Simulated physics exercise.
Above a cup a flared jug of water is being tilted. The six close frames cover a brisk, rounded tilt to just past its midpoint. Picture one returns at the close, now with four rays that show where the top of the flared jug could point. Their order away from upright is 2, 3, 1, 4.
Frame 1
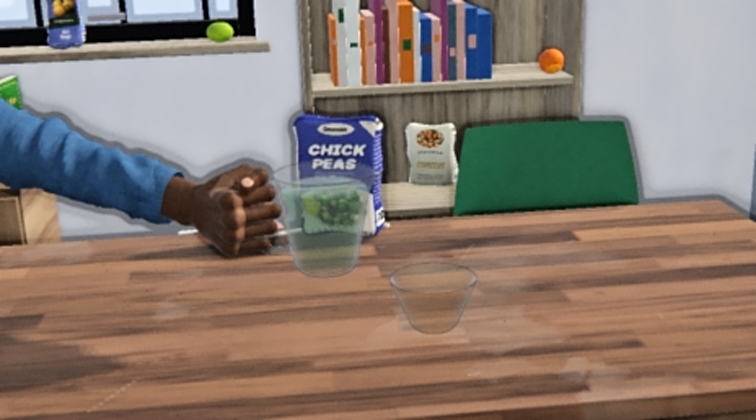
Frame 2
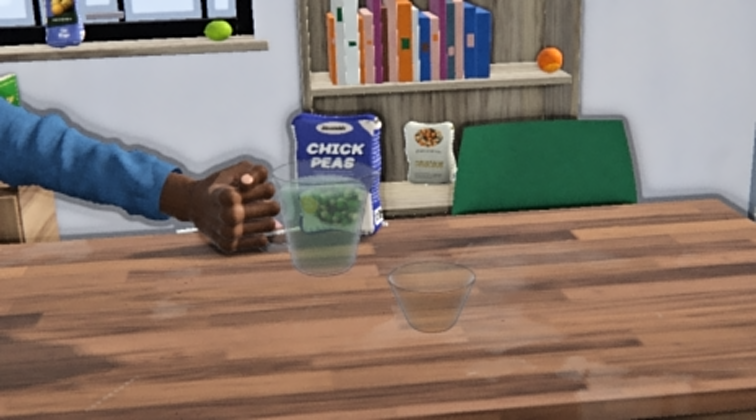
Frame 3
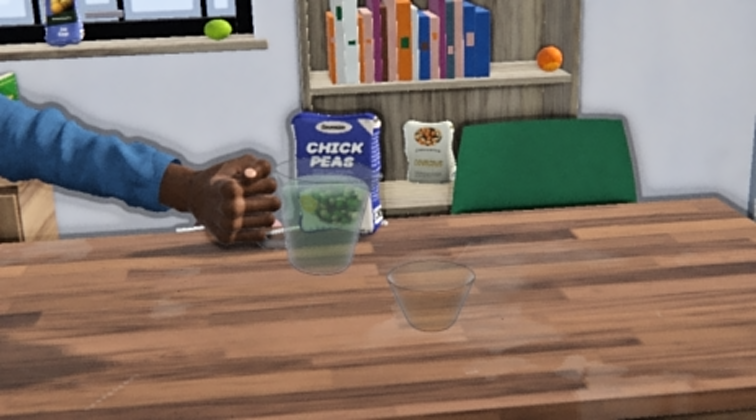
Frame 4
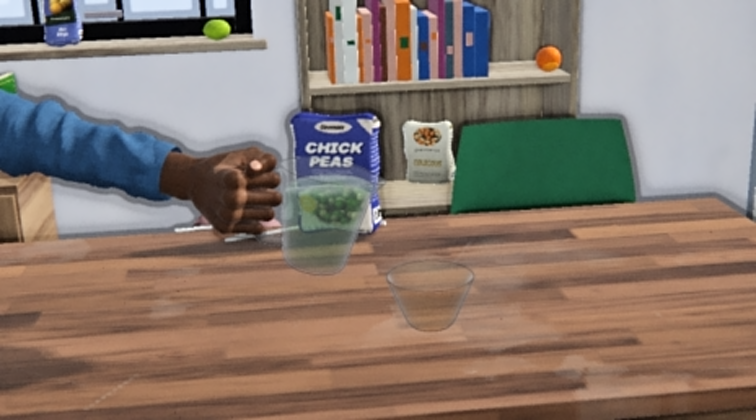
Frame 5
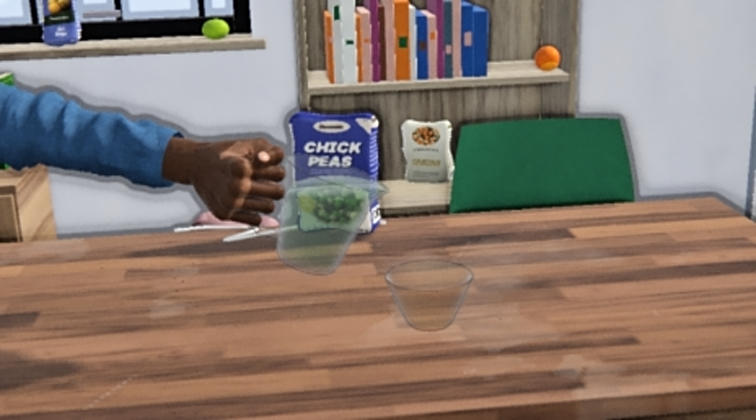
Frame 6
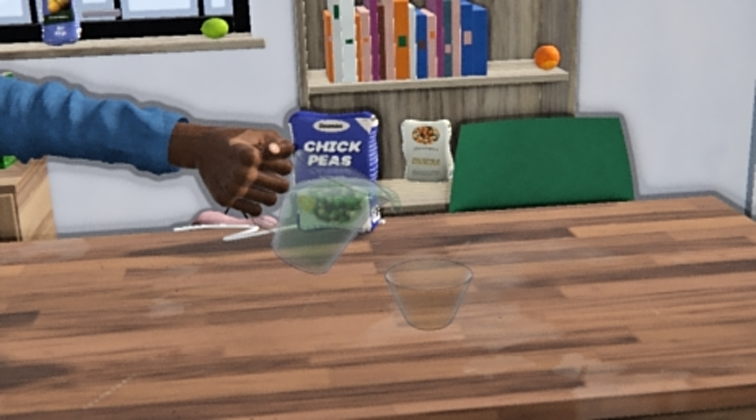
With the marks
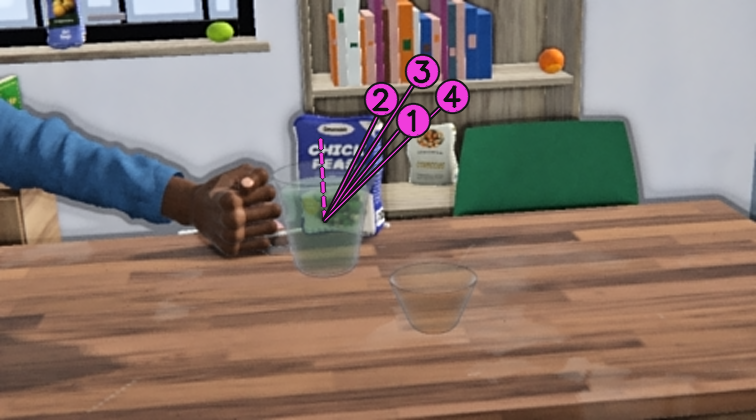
A clear jug of water beside a hand tilting gradually rightward above a small cup on a wooden table, water reaching its lip.
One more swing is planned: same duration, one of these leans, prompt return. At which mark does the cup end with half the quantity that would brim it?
The answer is tilt 1.
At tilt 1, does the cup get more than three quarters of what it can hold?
No, less.
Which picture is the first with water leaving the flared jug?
Picture 6.
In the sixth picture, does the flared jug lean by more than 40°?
No, it does not.
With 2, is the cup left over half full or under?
Under half.
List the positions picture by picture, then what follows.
Upright, lip at (379, 172); rim of the cup round (433, 277); nothing has left yet.
Upright, lip at (378, 172); nothing has left yet.
Tipped about 6°, lip at (381, 175); nothing has left yet.
Tipped about 12°, lip at (385, 181); nothing has left yet.
Tipped about 20°, lip at (388, 189); nothing has left yet.
Tipped about 28°, lip at (390, 198); water is over the lip, down to (396, 209).
On the marked copy, 1 at (398, 130); 2 at (376, 117); 3 at (412, 85); 4 at (440, 107).
Choosing 1, the cup ends with about 50 % of what it can hold.
Choosing 2, the cup ends with about 18 % of what it can hold.
Choosing 3, the cup ends with about 29 % of what it can hold; 4 % of the water is spilt.
Choosing 4, the cup ends with about 66 % of what it can hold.
